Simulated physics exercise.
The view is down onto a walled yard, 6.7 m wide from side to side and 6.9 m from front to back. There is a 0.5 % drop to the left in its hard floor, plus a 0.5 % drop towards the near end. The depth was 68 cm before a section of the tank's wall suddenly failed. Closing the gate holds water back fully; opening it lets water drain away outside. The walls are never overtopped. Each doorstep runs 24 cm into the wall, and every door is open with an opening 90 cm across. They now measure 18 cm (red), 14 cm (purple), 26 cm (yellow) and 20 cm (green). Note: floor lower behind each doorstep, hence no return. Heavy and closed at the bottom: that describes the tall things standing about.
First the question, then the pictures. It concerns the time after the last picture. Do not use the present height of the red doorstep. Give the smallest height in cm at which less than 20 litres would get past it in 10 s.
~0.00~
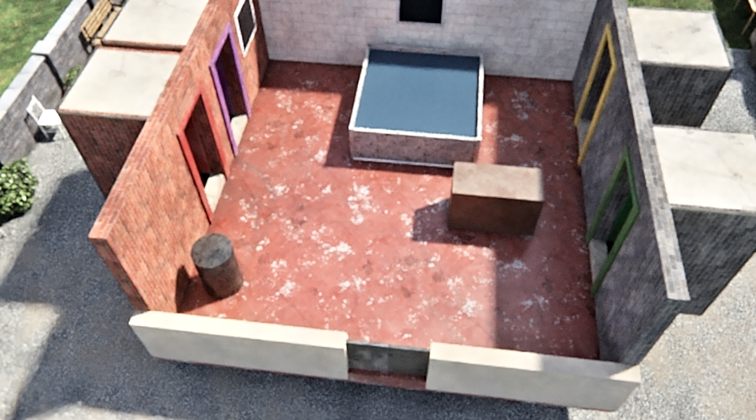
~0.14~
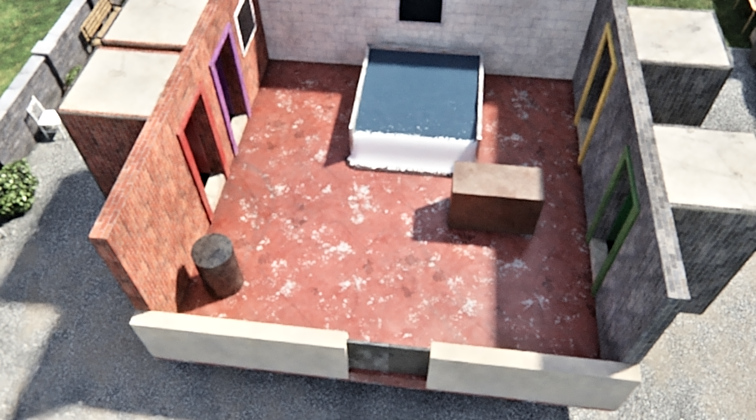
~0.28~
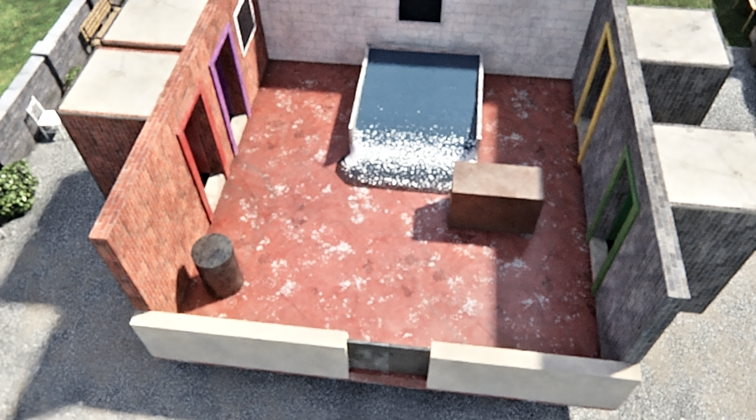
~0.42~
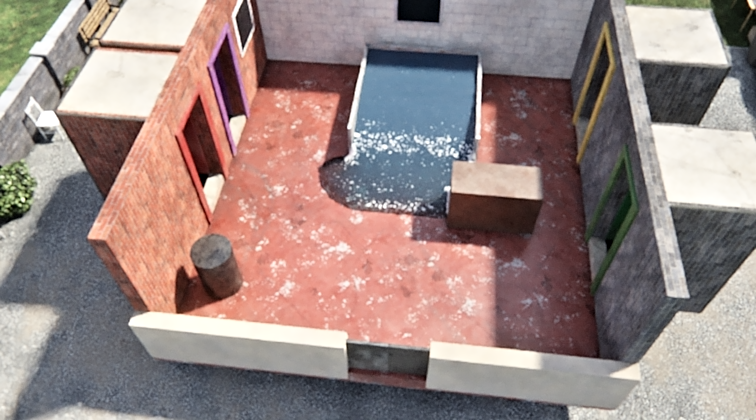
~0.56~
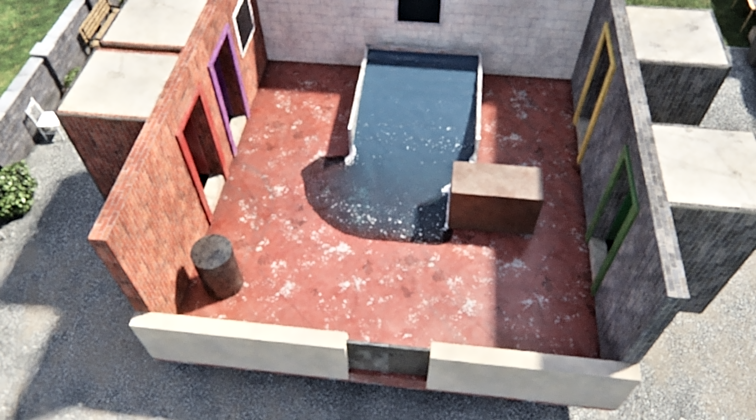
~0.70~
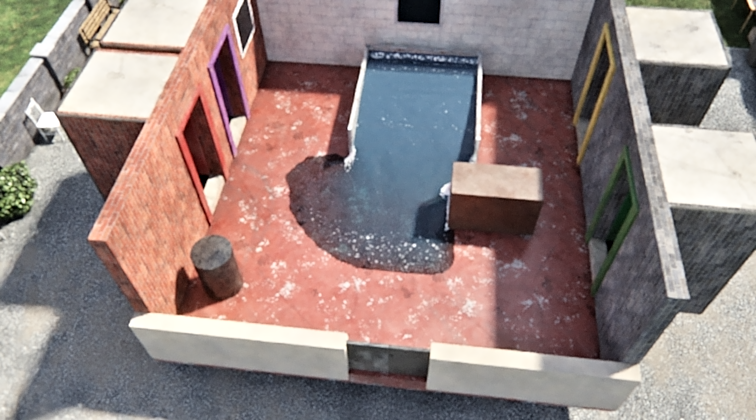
Close to 10 cm is just enough.
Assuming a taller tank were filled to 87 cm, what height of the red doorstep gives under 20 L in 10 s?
A step of about 13.5 cm does it.
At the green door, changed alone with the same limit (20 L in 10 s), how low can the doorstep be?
I'd raise green to close to 9.5 cm.
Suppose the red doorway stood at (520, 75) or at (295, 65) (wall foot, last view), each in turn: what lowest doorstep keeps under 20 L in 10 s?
In turn: Roughly 9.0 cm, roughly 13.5 cm.
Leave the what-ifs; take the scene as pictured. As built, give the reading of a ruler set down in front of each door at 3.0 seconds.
In cm - red: 3, purple: 0, yellow: 11, green: 4.
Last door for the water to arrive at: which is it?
Last: Purple.
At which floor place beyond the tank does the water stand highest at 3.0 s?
Near (169, 339).
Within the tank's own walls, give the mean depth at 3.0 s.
Roughly 17 cm.
After 1.4 s water covers 40 % of the floor, deepest (44 cm) near (454, 194); it has not reached the red door.
After 3.0 s water covers 65 % of the floor, deepest (50 cm) near (169, 339); 3 cm at the red door, 0 litres in over its 18 cm doorstep.
After 10.0 s water covers 100 % of the floor, deepest (18 cm) near (246, 123); 9 cm at the red door, 0 litres in over its 18 cm doorstep.
At the red door as built, the water arrived by 2.1 s and peaked near 16 cm at 5.8 s.
With a doorstep of 8.5 cm, 37 litres would have come in within the 10 s; with 11.5 cm, 11 litres. So under 20 litres takes about 10 cm.
